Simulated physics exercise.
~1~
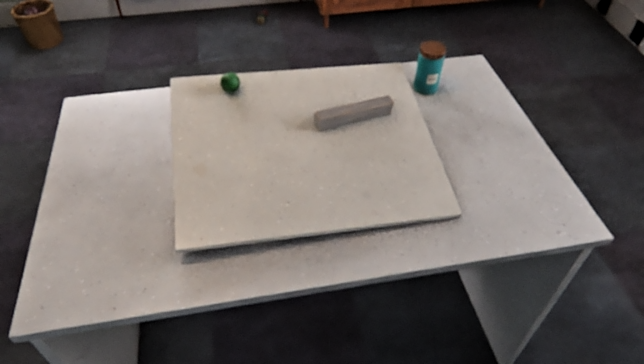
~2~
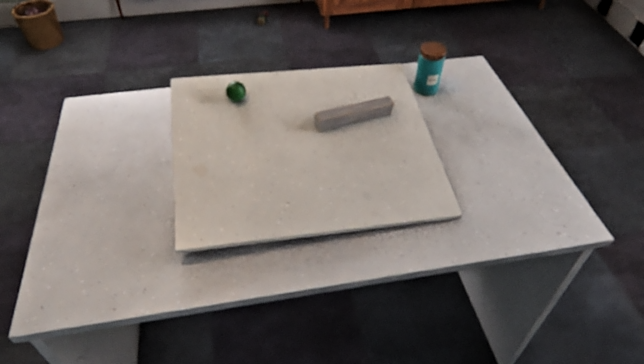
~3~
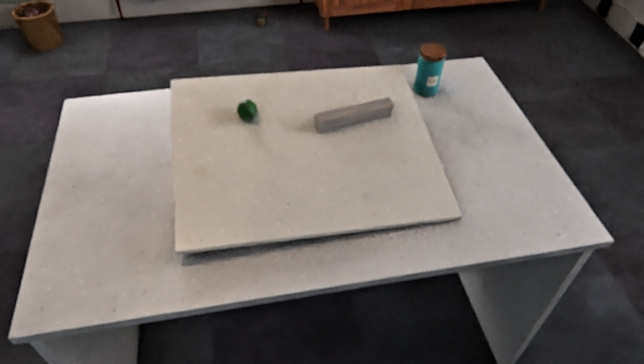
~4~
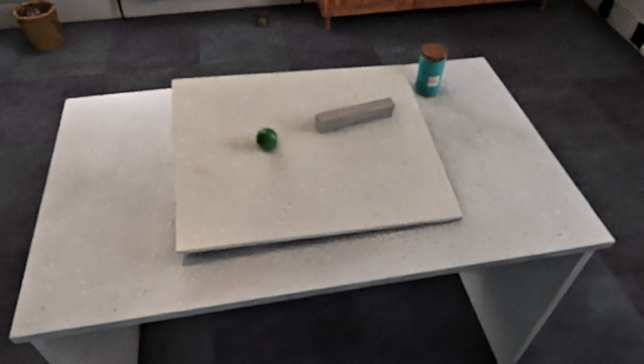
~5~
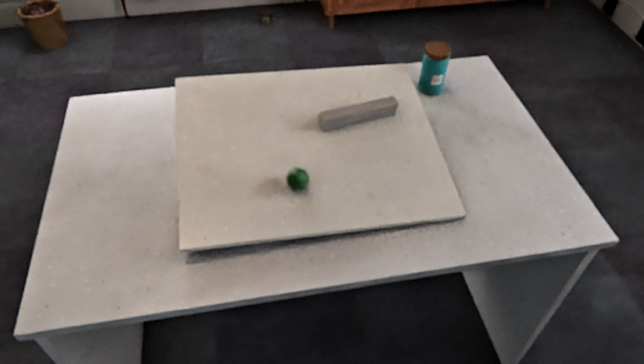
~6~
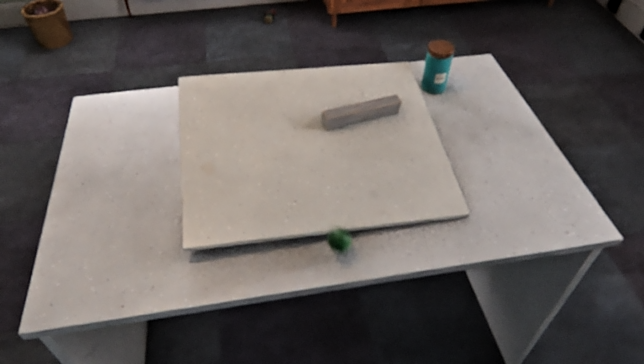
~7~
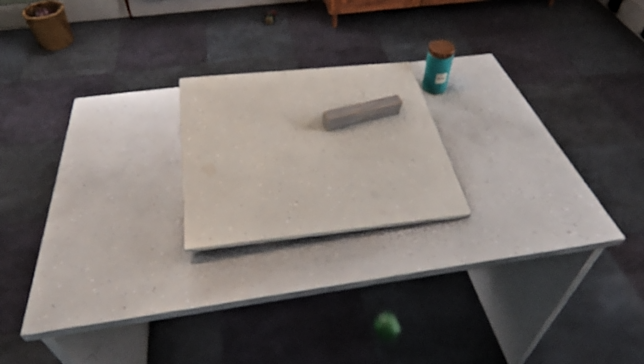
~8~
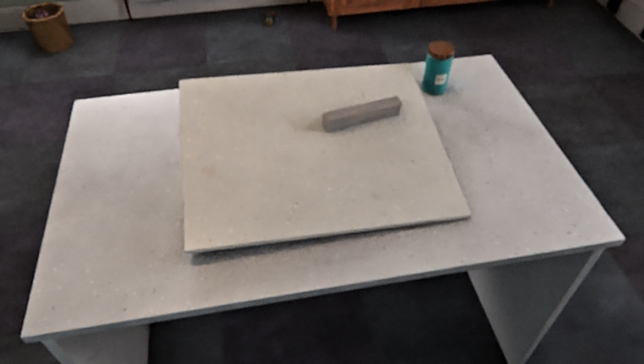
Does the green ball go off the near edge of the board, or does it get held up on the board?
The green ball goes off the near edge. It rolls down past the gray block without being held up and drops away toward the viewer.
